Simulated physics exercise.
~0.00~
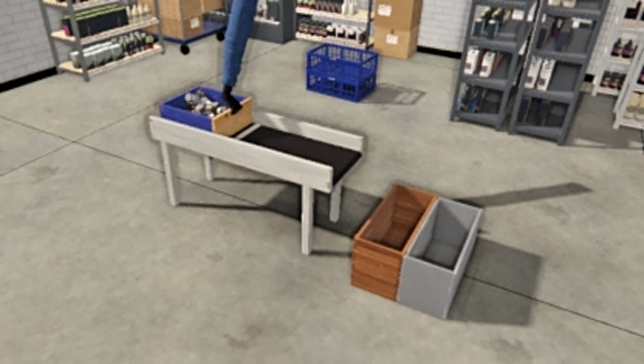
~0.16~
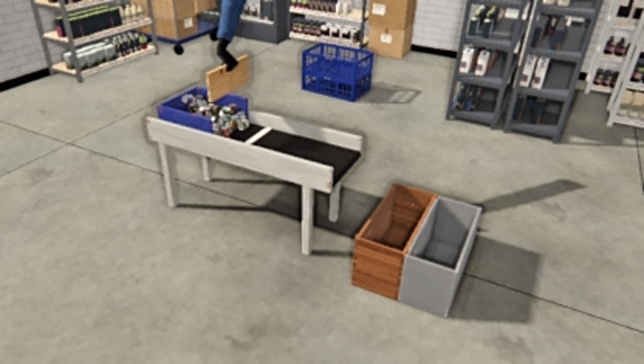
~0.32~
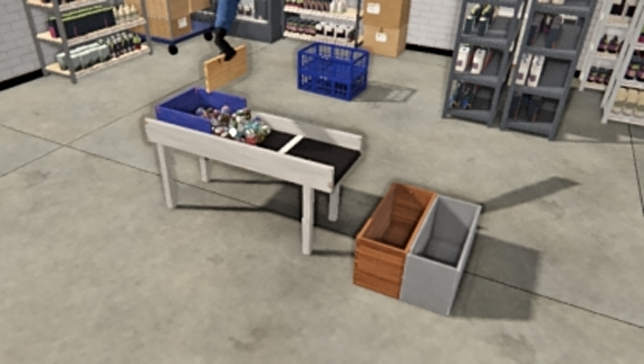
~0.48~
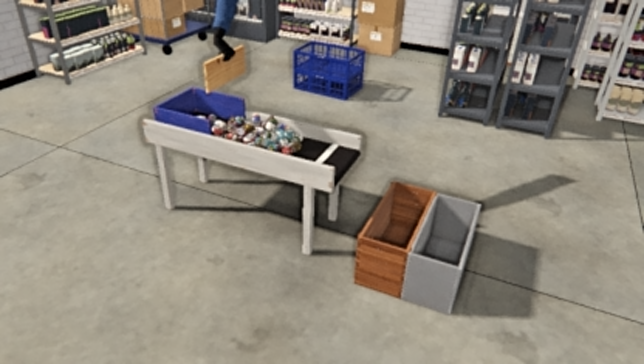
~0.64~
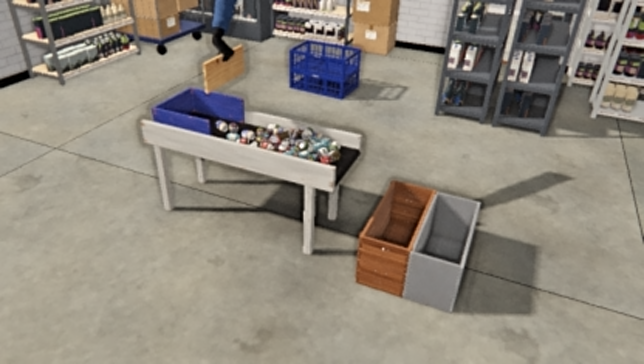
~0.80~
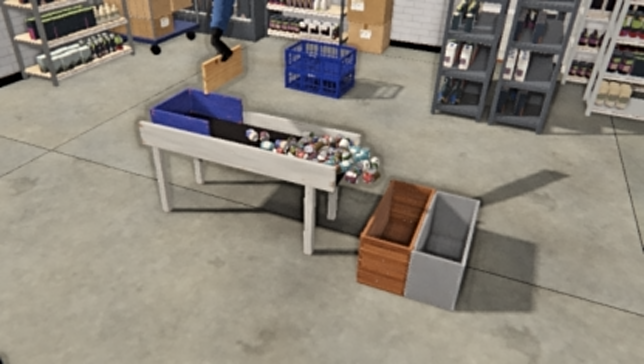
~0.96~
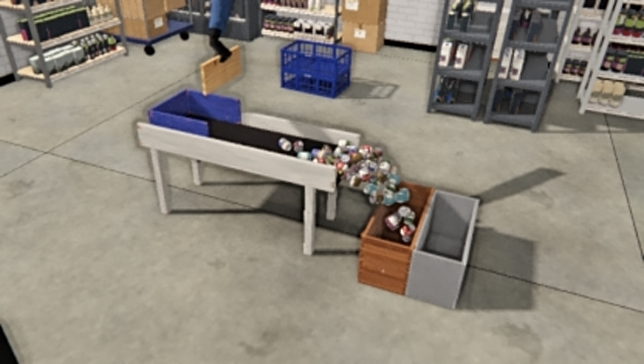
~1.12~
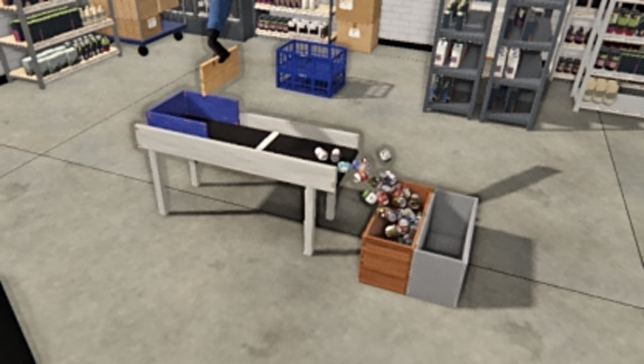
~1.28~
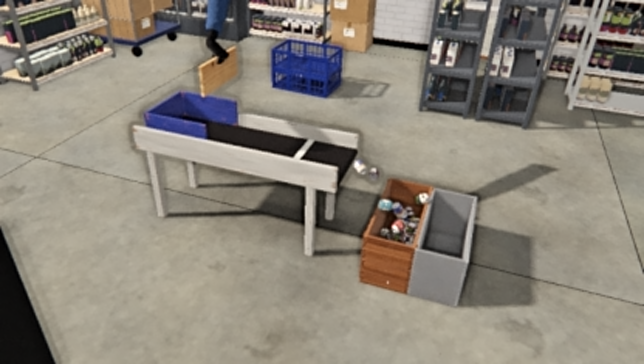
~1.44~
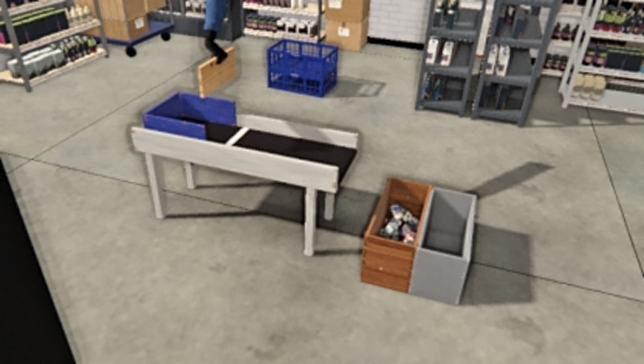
A blue arm lifts a gate, and small cans ride the belt into a wooden tub.
